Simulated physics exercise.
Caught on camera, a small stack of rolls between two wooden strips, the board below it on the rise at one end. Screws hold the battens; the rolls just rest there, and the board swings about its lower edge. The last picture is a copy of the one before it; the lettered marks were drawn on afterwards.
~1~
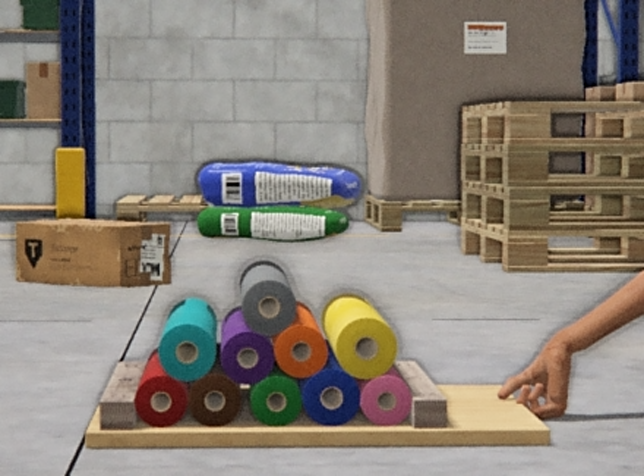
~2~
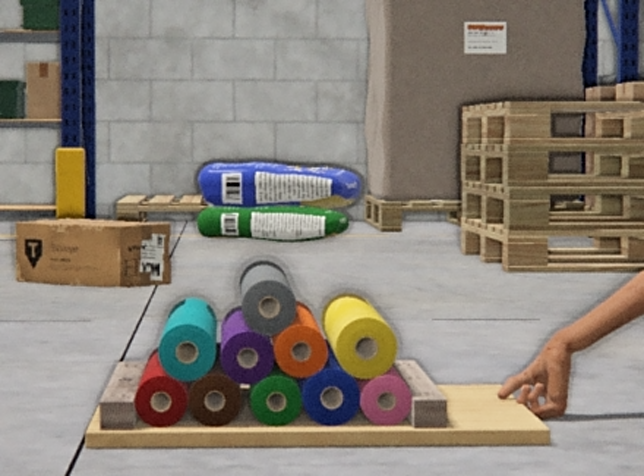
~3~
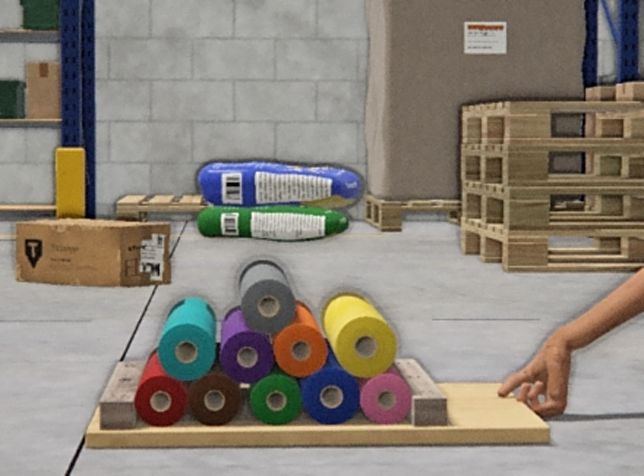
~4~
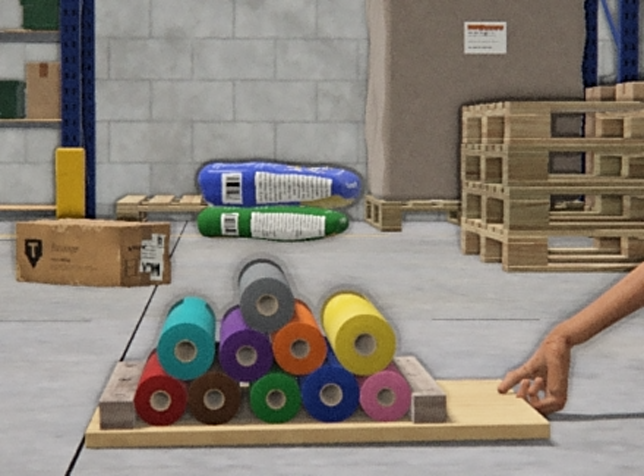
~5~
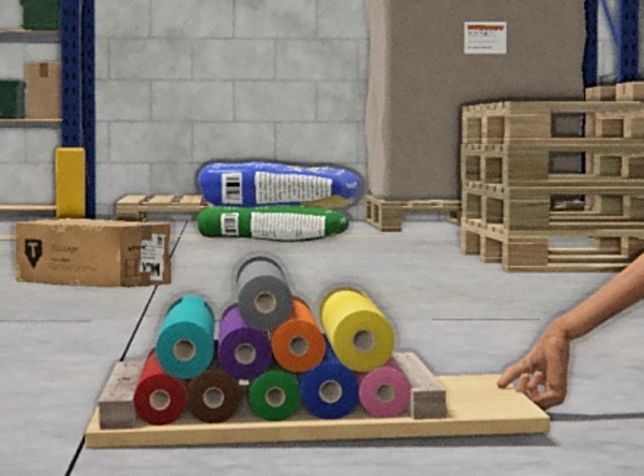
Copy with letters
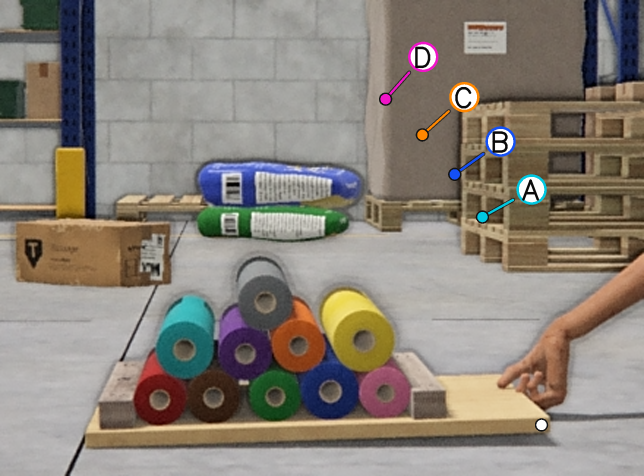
The clip opens on a small pyramid of colored rolls resting between two wooden strips on a board, with a hand at its right end. The hand raises that end very slightly, and the rolls barely shift, staying stacked with the gray one on top.
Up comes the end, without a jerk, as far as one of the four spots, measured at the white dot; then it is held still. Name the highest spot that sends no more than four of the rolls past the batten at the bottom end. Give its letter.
The last mark within the limit is A.
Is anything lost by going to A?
Yes, at A.
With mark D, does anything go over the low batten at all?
Yes, at D.
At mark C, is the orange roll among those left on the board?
No.
On the marked copy, A at (482, 217); B at (455, 174); C at (422, 135); D at (385, 99); the white dot at (541, 425).
Following A. Soon after the start, board at 17°.
Later, board at 29°.
In the end, board at 29°, four over the low batten (purple, turquoise, orange, grey).
As for the rest, B five over the low batten; C five over the low batten; D five over the low batten.
